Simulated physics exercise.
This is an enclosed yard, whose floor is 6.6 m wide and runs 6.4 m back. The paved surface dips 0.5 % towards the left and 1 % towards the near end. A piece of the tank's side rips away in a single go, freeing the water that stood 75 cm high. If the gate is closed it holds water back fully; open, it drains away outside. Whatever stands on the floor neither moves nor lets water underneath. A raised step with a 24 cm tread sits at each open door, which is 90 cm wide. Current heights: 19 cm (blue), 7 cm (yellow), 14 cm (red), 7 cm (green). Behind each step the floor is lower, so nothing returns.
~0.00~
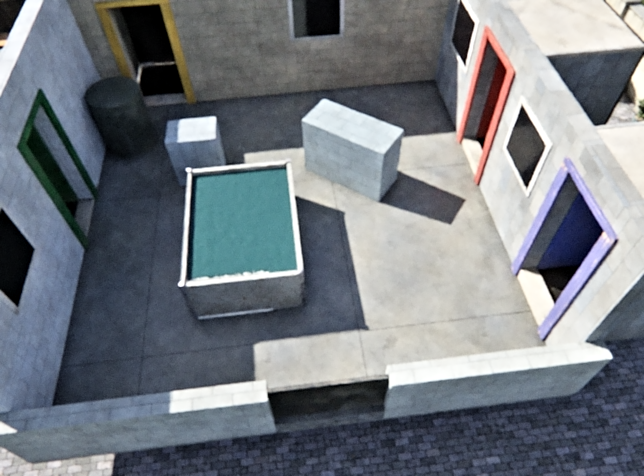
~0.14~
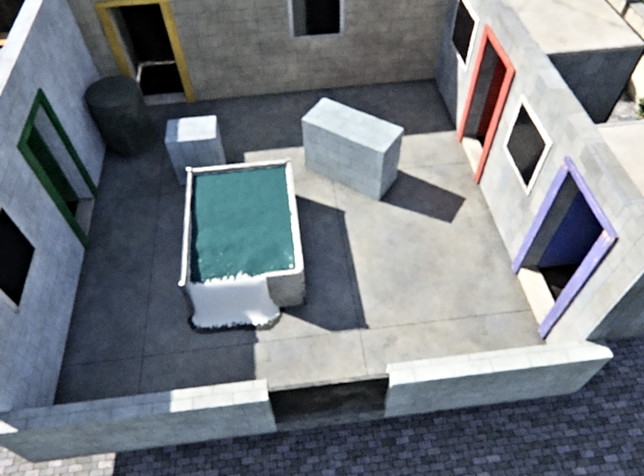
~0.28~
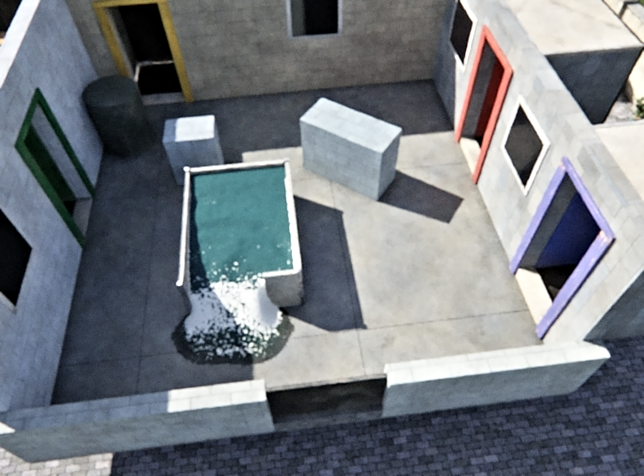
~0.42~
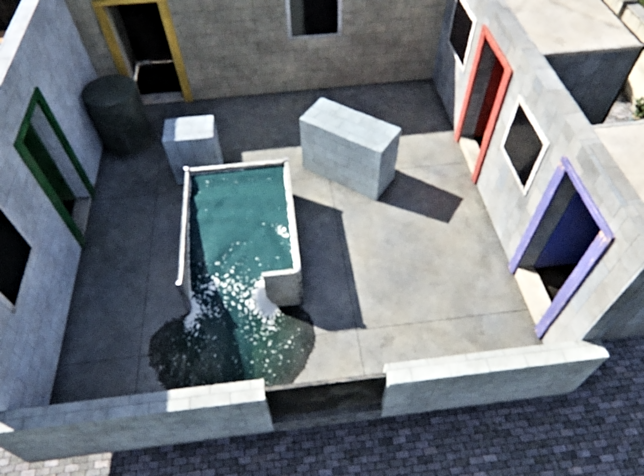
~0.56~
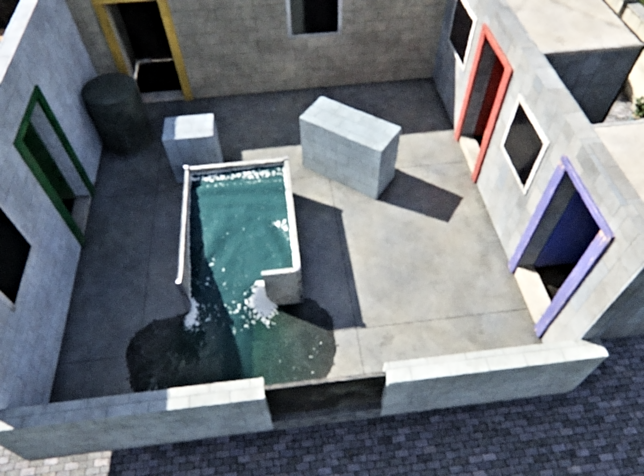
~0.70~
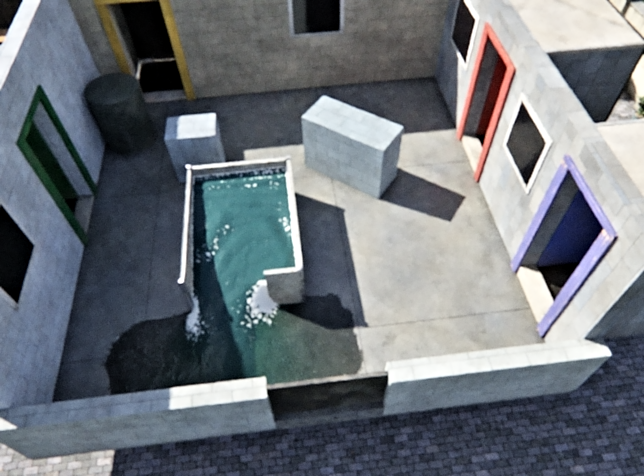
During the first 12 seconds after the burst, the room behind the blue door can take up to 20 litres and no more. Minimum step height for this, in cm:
14 cm, roughly.
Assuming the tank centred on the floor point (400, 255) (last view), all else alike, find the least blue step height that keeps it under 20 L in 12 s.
I'd put it at close to 18 cm.
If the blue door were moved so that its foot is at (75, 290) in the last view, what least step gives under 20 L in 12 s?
Roughly 6.5 cm.
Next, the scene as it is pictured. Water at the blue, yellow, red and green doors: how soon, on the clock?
Arrival times - blue: 2.2 s; yellow: 4.0 s; red: 3.4 s; green: 2.2 s.
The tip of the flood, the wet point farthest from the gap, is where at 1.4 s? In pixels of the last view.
Roughly at (482, 376) in the last view.
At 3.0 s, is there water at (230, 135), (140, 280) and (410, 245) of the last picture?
In the order asked: Untouched, soaked, soaked.
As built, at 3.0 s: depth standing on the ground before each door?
Depth (cm): Blue 20 / yellow 0 / red 0 / green 5.
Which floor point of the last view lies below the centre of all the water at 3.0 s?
Around (242, 305).
After 1.4 s water covers 15 % of the floor, deepest (52 cm) near (47, 431); it has not reached the blue door.
After 3.0 s water covers 50 % of the floor, deepest (34 cm) near (62, 429); 20 cm at the blue door, 1 litre in over its 19 cm step.
After 12.0 s water covers 100 % of the floor, deepest (10 cm) near (69, 327); 5 cm at the blue door, 2 litres in over its 19 cm step.
At the blue door as built, the water arrived by 2.2 s and peaked near 21 cm at 2.8 s.
With a step of 11.5 cm, 42 litres would have come in within the 12 s; with 15.5 cm, 13 litres. So under 20 litres takes about 14 cm.
